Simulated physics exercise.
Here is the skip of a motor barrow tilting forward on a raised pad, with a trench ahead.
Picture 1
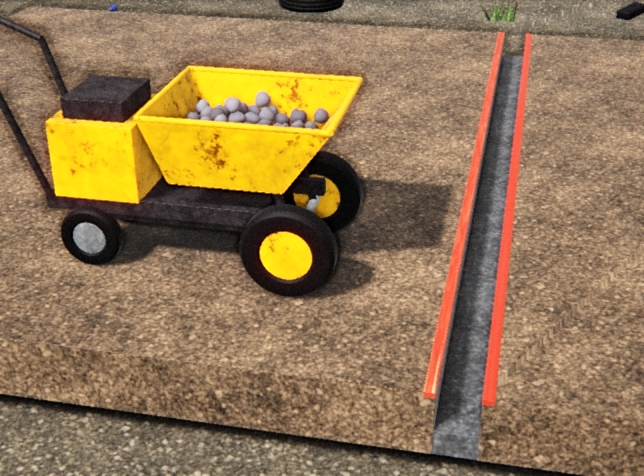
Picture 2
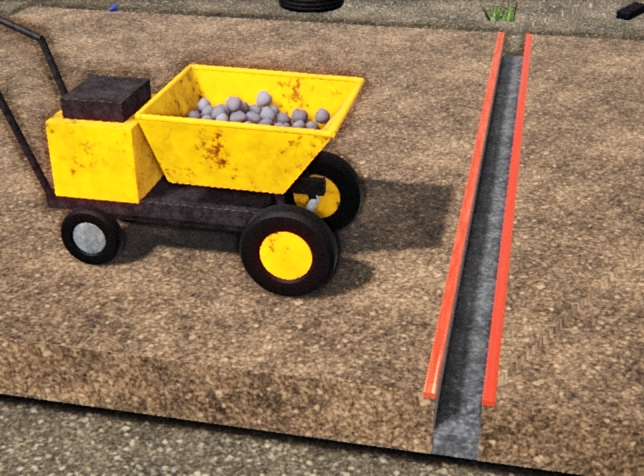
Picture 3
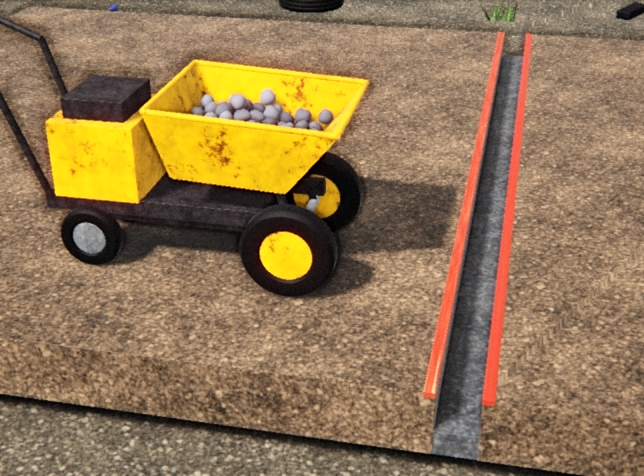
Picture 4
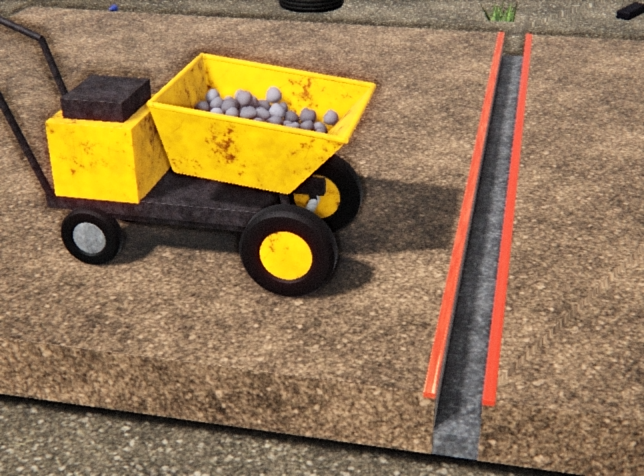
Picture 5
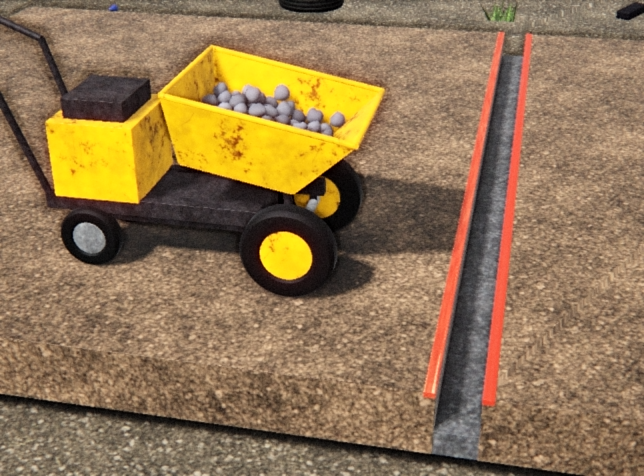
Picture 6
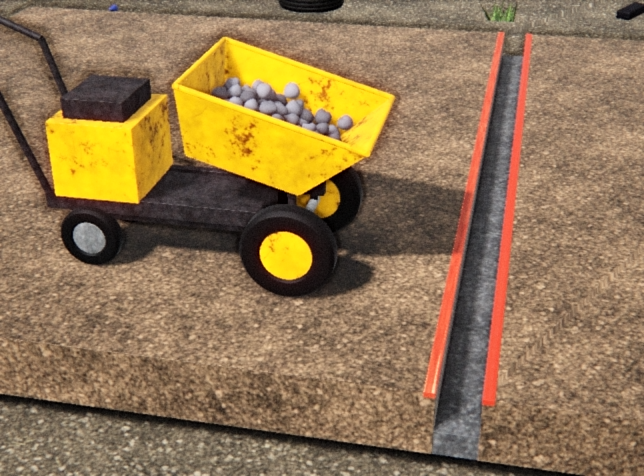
On a raised brown pad crossed by a narrow trench with orange-red edges, a yellow motor barrow holding round grey cobbles stands still, then its skip tilts gradually forward to the right, its rear rising while the wheels stay put.
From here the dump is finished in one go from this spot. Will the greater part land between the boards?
The trench takes the larger part.
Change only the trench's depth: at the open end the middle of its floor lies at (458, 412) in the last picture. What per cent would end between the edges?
It comes to 50 per cent or so.
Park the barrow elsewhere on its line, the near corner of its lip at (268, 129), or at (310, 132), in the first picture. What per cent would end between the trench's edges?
Near 30 % and 60 %.
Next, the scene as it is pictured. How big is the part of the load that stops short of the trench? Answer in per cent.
About 15 per cent.
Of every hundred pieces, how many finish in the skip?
It comes to 0 per cent or so.
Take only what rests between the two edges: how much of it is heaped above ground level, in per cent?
It comes to 15 per cent or so.
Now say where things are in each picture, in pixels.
In the first picture, lip of the skip at (330, 134), level; top of the load at (239, 120), round cobbles; first edge of the trench at (440, 343); far edge at (495, 349), the trench under half as wide as the skip, and about as deep as wide.
In the second picture, lip of the skip at (332, 134), level; top of the load at (241, 119).
In the third picture, lip of the skip at (337, 137), tipped barely; top of the load at (226, 117).
In the fourth picture, lip of the skip at (345, 141), tipped a little; top of the load at (217, 116).
In the fifth picture, lip of the skip at (356, 146), tipped a little; top of the load at (226, 111).
In the sixth picture, lip of the skip at (367, 154), tipped clearly; top of the load at (236, 106); first edge of the trench at (440, 343); far edge at (495, 349).
Soon after the last picture, skip tipped steeply; all in the skip.
A little later, skip tipped steeply; most in the skip; a small part short of the trench; a small part in or heaped over the trench; a stray few beyond it; a stray few falling.
Later still, skip tipped right over; a small part in the skip; a small part short of the trench; about two thirds in or heaped over the trench; a small part beyond it.
At rest, skip tipped right over; a stray few in the skip; a small part short of the trench; about two thirds in or heaped over the trench; a small part beyond it.
